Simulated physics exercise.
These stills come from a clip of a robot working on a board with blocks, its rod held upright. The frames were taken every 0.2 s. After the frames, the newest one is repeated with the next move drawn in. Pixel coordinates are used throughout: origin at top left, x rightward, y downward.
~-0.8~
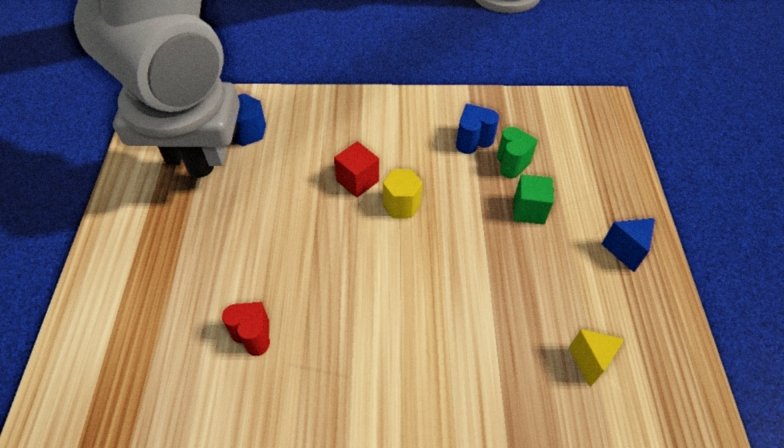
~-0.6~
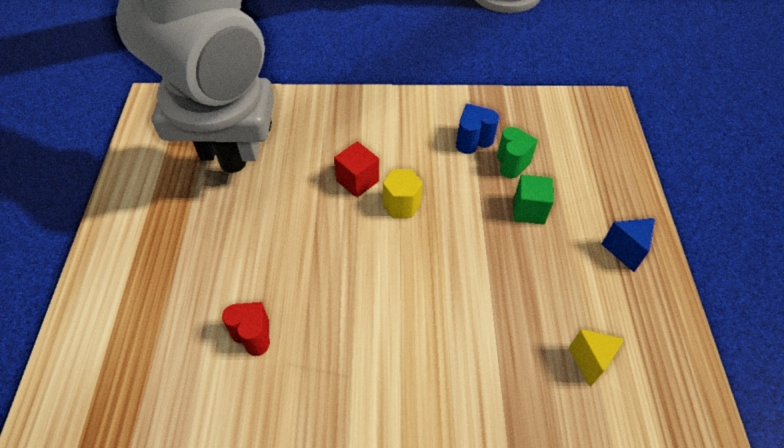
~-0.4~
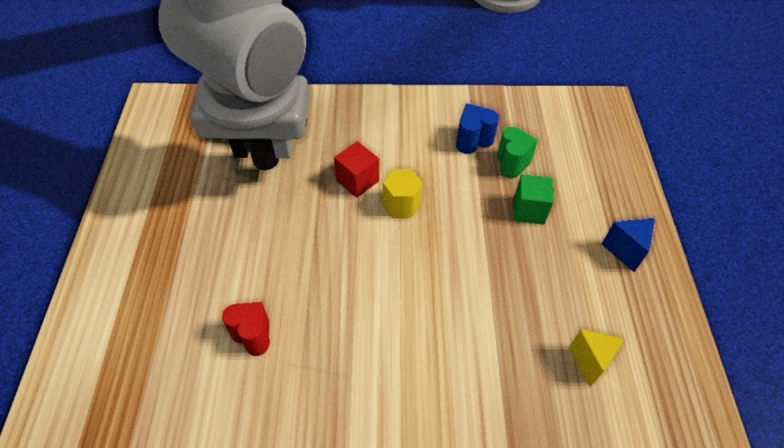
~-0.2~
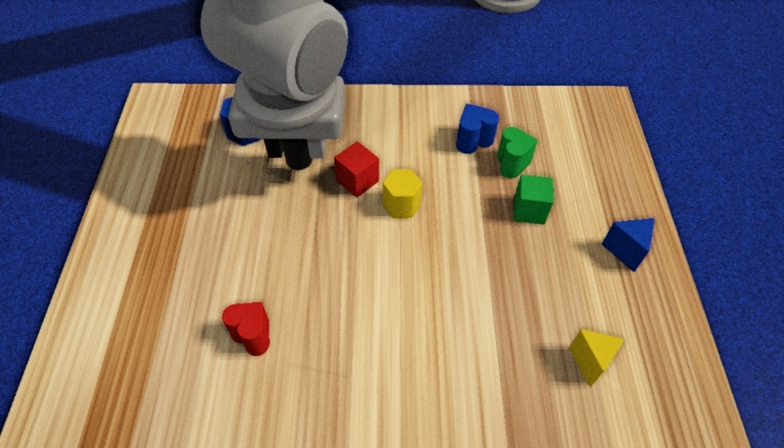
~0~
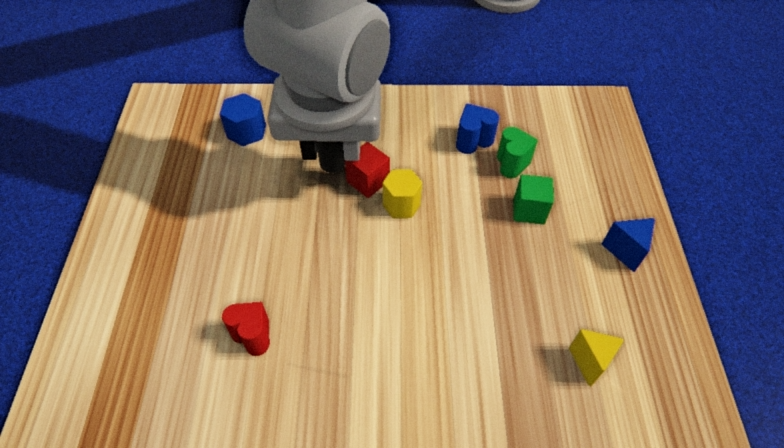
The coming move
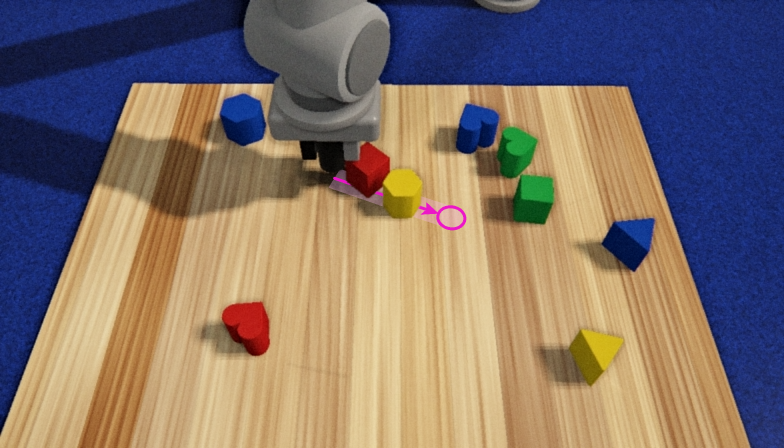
Robot arm sliding rightward across a wooden board of coloured blocks, its dark tip nudging the red block slightly right.
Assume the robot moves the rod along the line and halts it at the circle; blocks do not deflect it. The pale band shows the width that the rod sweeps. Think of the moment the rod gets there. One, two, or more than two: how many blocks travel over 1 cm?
Blocks moved: Two.
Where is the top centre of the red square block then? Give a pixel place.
So, by the moment the path ends, you'll find the top centre of the red square block at (429, 162).
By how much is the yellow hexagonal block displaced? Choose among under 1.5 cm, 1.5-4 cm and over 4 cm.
Travel: Beyond 4 cm.
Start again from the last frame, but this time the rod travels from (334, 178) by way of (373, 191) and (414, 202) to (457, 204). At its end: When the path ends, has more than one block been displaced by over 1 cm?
Yes, it checks out.
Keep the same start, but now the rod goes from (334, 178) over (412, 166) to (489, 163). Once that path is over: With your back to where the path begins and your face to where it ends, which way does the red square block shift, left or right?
It will end up to the right.
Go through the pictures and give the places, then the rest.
In the first picture, rod tip (201, 168); block tops, red square block (356, 157); yellow hexagonal block (402, 182); green square block (537, 188).
In the second picture, rod (233, 163); blocks unchanged.
In the third picture, rod (266, 161); blocks unchanged.
In the fourth picture, rod (299, 161); blocks unchanged.
In the fifth picture, rod (333, 163); red square block (367, 158); yellow hexagonal block (402, 182); green square block (537, 188).
Path on the board, in a line from (334, 178) to (451, 218).
What follows on the original path. One third of the way, rod (373, 176); red square block (403, 160), turned 40° anticlockwise; yellow hexagonal block (423, 186), turned 45° clockwise.
Two thirds of the way, rod (413, 190); red square block (426, 160), turned 95° anticlockwise; yellow hexagonal block (442, 195), turned 60° clockwise.
At the end, rod (454, 203); red square block (429, 162), turned 110° anticlockwise; yellow hexagonal block (483, 211), turned 75° clockwise; green square block in place.
